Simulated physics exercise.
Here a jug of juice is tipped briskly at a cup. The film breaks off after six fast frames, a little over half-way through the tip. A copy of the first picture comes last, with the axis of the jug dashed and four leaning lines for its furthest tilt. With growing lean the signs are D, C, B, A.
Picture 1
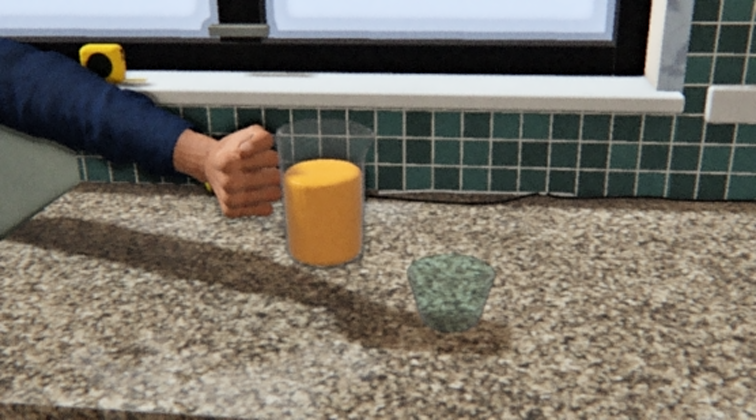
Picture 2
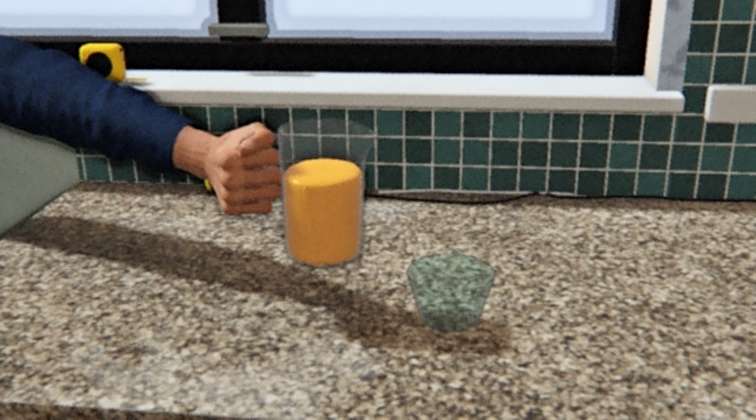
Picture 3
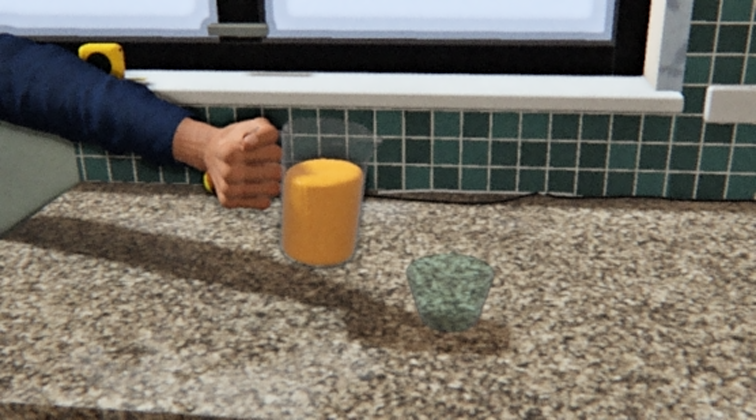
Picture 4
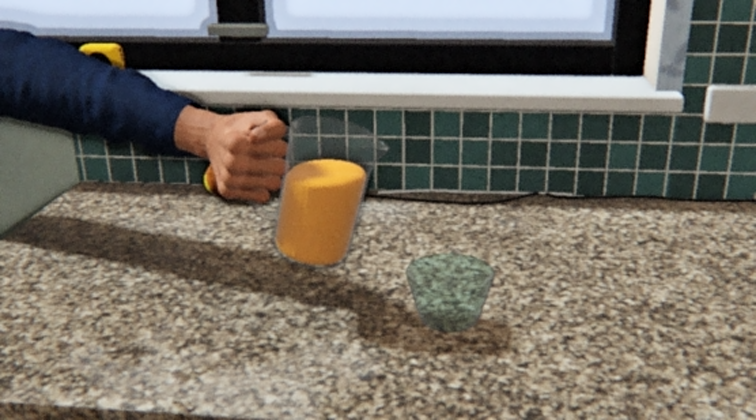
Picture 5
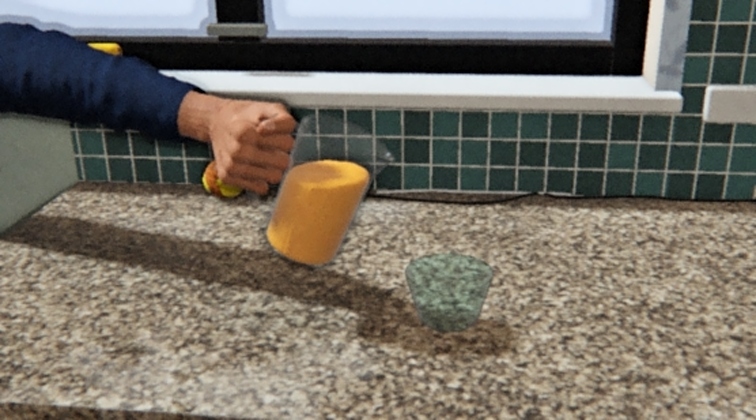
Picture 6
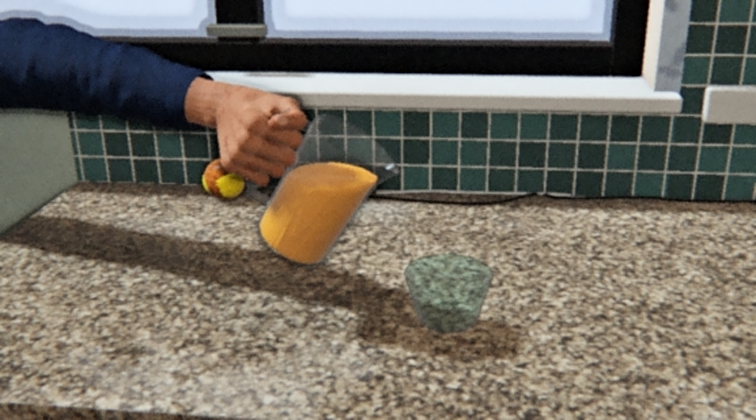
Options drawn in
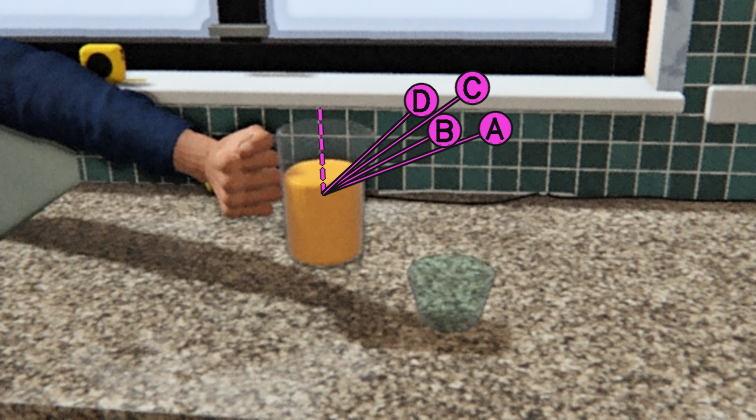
Kitchen counter by a window, a hand holding a jug of orange juice upright, then tilting it rightward near a green cup.
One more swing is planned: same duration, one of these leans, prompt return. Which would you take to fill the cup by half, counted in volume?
Take A.
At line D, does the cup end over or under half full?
Under.
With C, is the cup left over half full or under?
Under half.
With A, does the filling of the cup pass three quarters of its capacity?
No, less.
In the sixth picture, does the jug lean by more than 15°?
Yes.
On the marked copy, A at (479, 134); B at (428, 138); C at (458, 97); D at (409, 113).
Choosing A, the cup ends with about 52 % of what it can hold.
Choosing B, the cup ends with about 28 % of what it can hold.
Choosing C, the cup ends with about 13 % of what it can hold.
Choosing D, the cup ends with about 3 % of what it can hold.
